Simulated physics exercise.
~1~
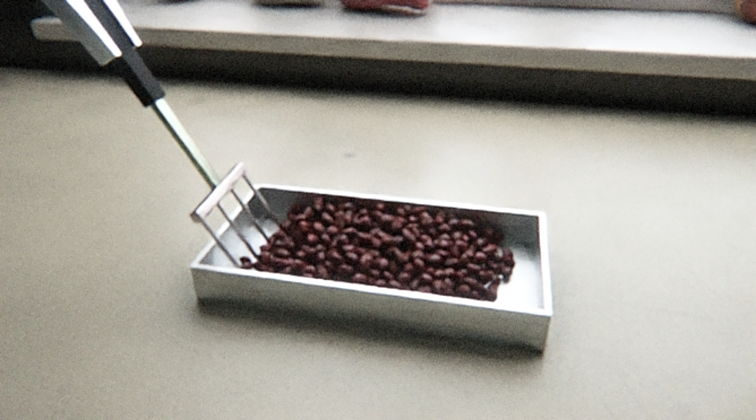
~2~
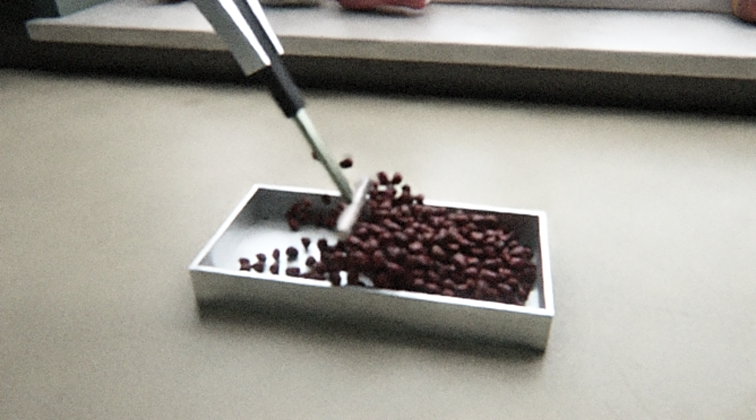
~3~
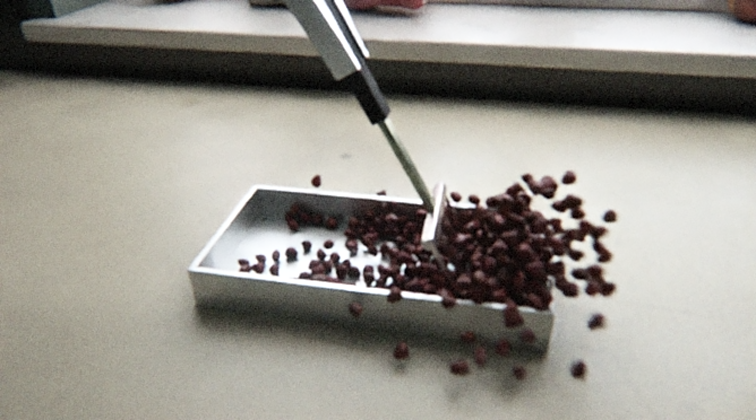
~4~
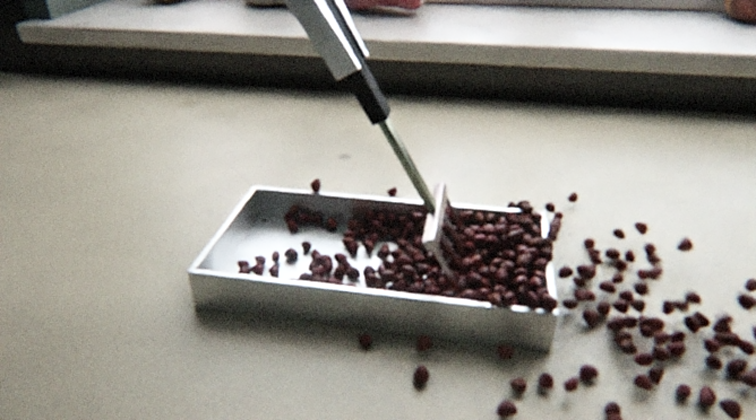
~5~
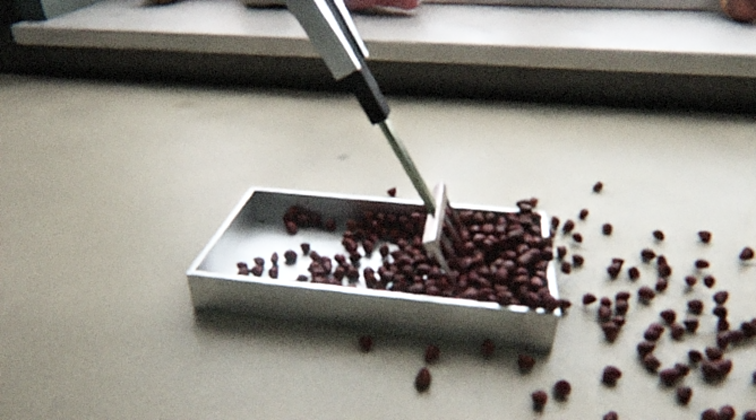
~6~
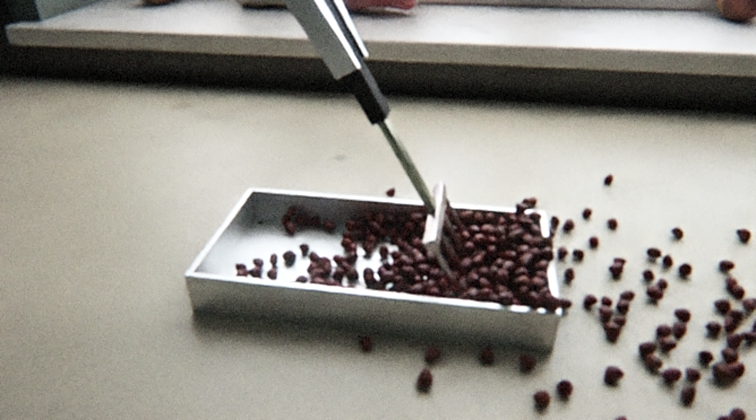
The clip opens on a shallow metal trough of dark red beans on a pale tabletop, with a robot's gripper holding a four-tined fork at the left end. The fork sweeps right through the beans, piling them toward the far end and leaving the left side mostly bare. As it nears the right part of the trough, it stops and a spray of beans flies over the rim. They scatter across the table to the right and in front. At the end the fork stays still among the remaining beans, with many others lying strewn outside.
